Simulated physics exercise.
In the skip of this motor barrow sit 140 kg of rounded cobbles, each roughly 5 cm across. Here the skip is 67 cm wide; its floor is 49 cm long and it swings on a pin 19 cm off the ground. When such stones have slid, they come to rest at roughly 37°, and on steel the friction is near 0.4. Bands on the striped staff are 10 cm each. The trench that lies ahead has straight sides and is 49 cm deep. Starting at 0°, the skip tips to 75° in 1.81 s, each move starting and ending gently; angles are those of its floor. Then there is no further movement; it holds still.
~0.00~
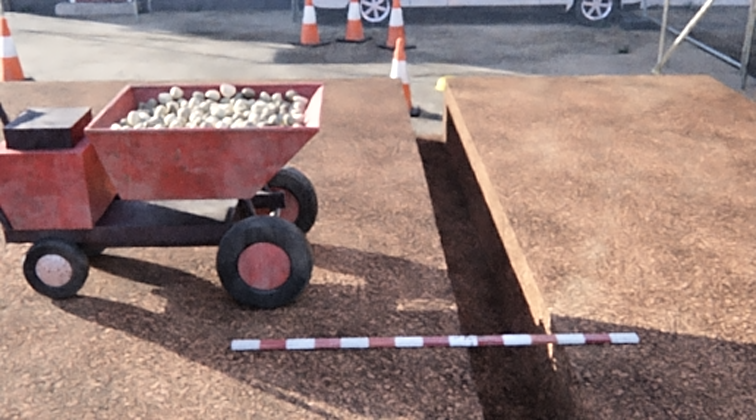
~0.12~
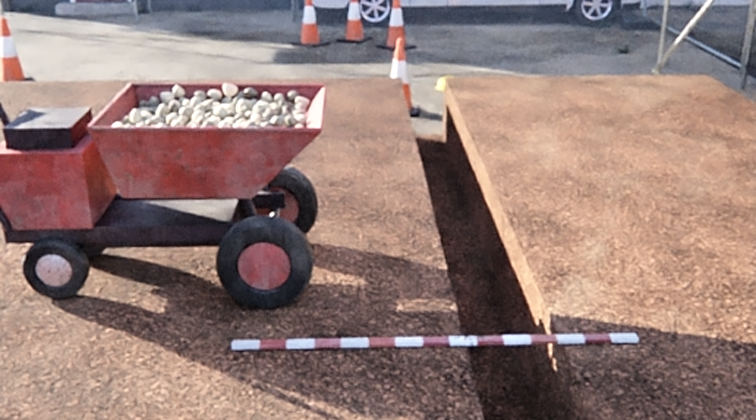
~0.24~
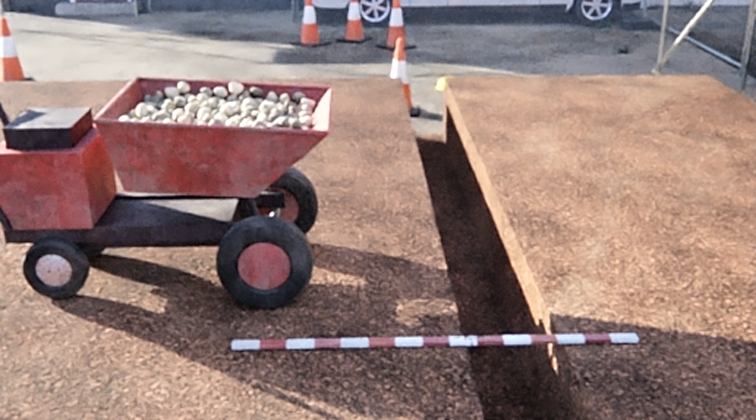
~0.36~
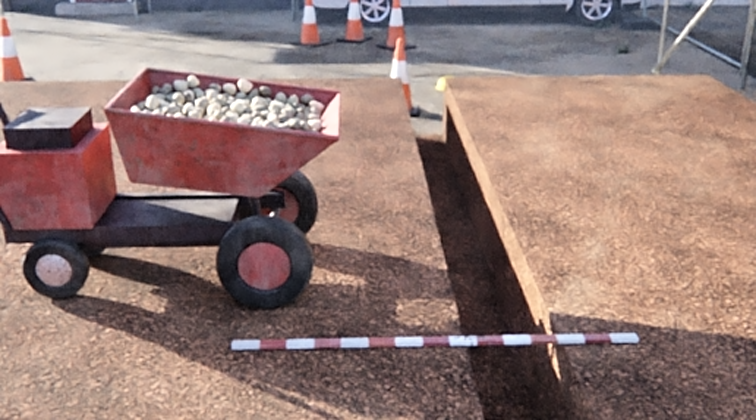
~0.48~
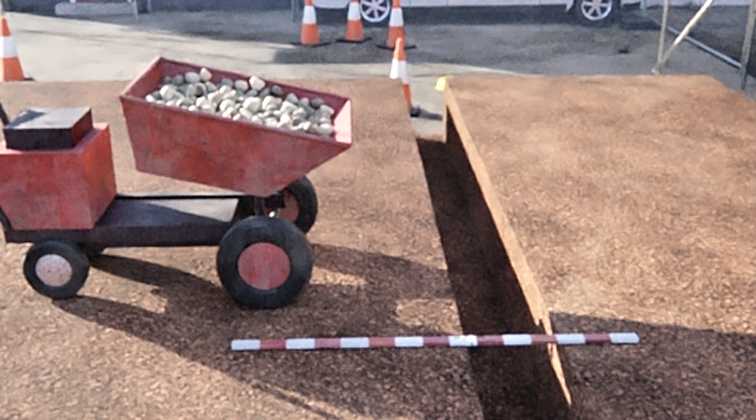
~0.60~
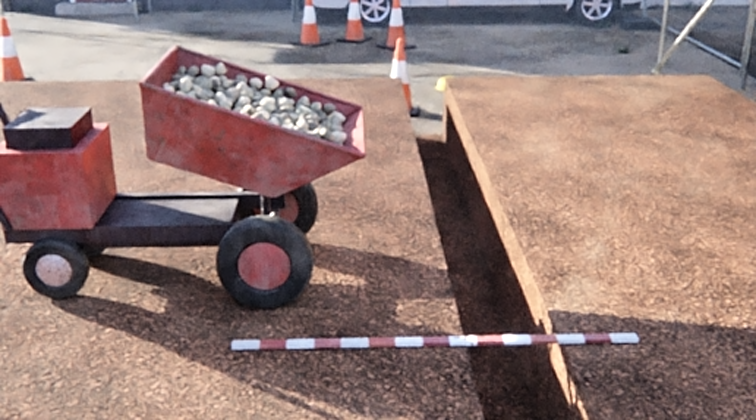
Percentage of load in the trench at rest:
78 %.
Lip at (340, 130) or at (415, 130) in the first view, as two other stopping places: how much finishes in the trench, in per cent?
Around 100 and then 60 percent.
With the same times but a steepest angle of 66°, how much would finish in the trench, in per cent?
It would be close to 90 percent.
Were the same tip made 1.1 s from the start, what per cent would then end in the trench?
Something close to 80 per cent.
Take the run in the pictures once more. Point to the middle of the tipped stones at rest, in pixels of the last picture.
Roughly (481, 347), I'd say.
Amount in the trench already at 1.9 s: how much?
Some 50 per cent.
After 1.4 s the floor is at 63°; 97 % in the skip, 3 % short of the trench; the foremost stones are at (443, 241).
After 1.9 s the floor is at 75°; 32 % in the skip, 16 % short of the trench, 52 % in the trench; the foremost stones are at (522, 354).
After 2.3 s the floor is at 75°; 11 % in the skip, 17 % short of the trench, 73 % in the trench; the foremost stones are at (524, 359).
After 4.2 s the floor is at 75°; 4 % in the skip, 18 % short of the trench, 78 % in the trench; the foremost stones are at (527, 365).
